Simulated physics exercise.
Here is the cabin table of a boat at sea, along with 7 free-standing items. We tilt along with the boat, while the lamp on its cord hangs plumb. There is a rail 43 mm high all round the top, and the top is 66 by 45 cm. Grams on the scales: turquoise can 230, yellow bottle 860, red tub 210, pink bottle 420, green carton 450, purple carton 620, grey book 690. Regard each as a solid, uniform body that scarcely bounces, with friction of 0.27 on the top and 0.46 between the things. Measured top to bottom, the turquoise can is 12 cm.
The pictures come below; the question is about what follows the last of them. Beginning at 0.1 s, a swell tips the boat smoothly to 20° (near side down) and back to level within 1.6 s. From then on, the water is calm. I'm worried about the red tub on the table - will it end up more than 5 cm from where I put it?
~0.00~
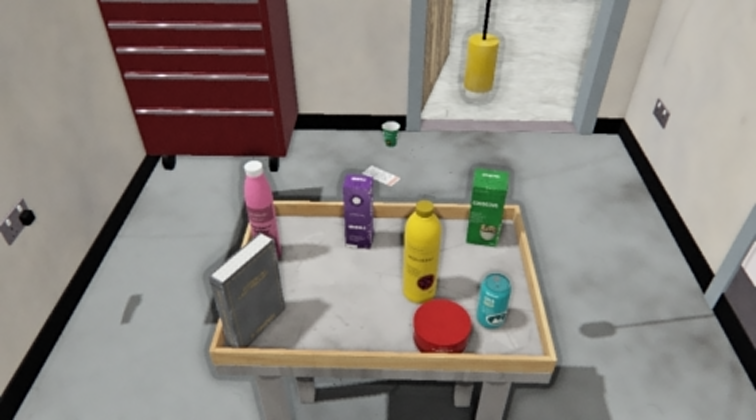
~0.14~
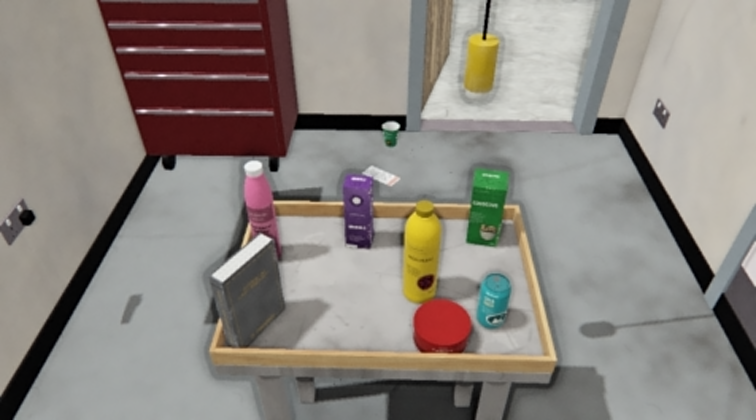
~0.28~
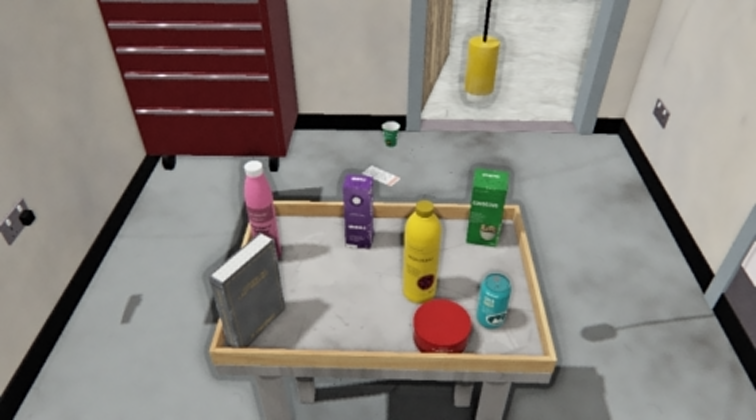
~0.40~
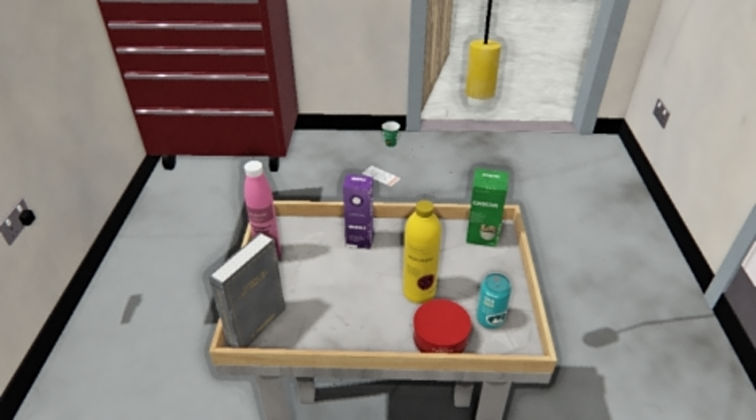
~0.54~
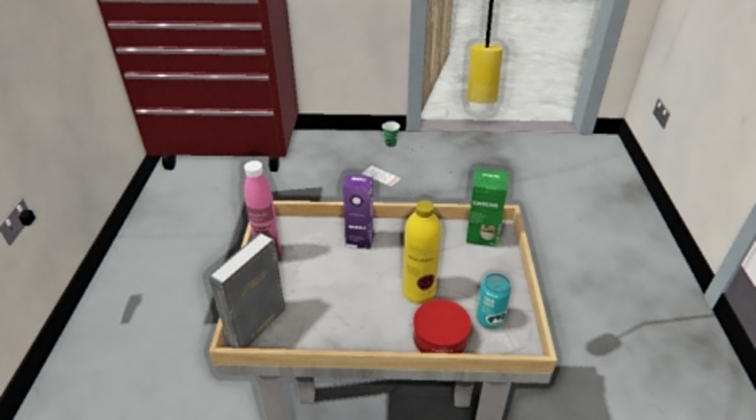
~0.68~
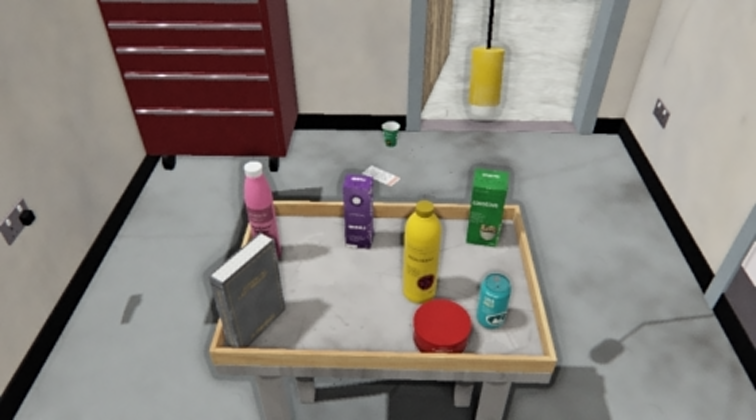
No, it stays close to where it was.
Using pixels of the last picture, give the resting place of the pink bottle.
Roughly pixel (262, 289).
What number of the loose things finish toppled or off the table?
2.
Around 0.98 s, boat heeled 20°, near side down; pink bottle tipped 25° against what carries it; purple carton shifted 4 cm; green carton shifted 3 cm.
Around 1.18 s, boat heeled 15°, near side down; pink bottle on its side; purple carton shifted 10 cm; grey book tipped 13° against what carries it.
Around 1.38 s, boat heeled 7°, near side down; pink bottle on its side; grey book tipped 70° against what carries it; purple carton shifted 16 cm.
Finally (2.2 s), on their side or leaning hard on the table, pink bottle and grey book; not toppled but over 5 cm from the start, turquoise can, yellow bottle, green carton and purple carton; the last one still in place (within 5 cm). In the last view, red tub near (442, 333).
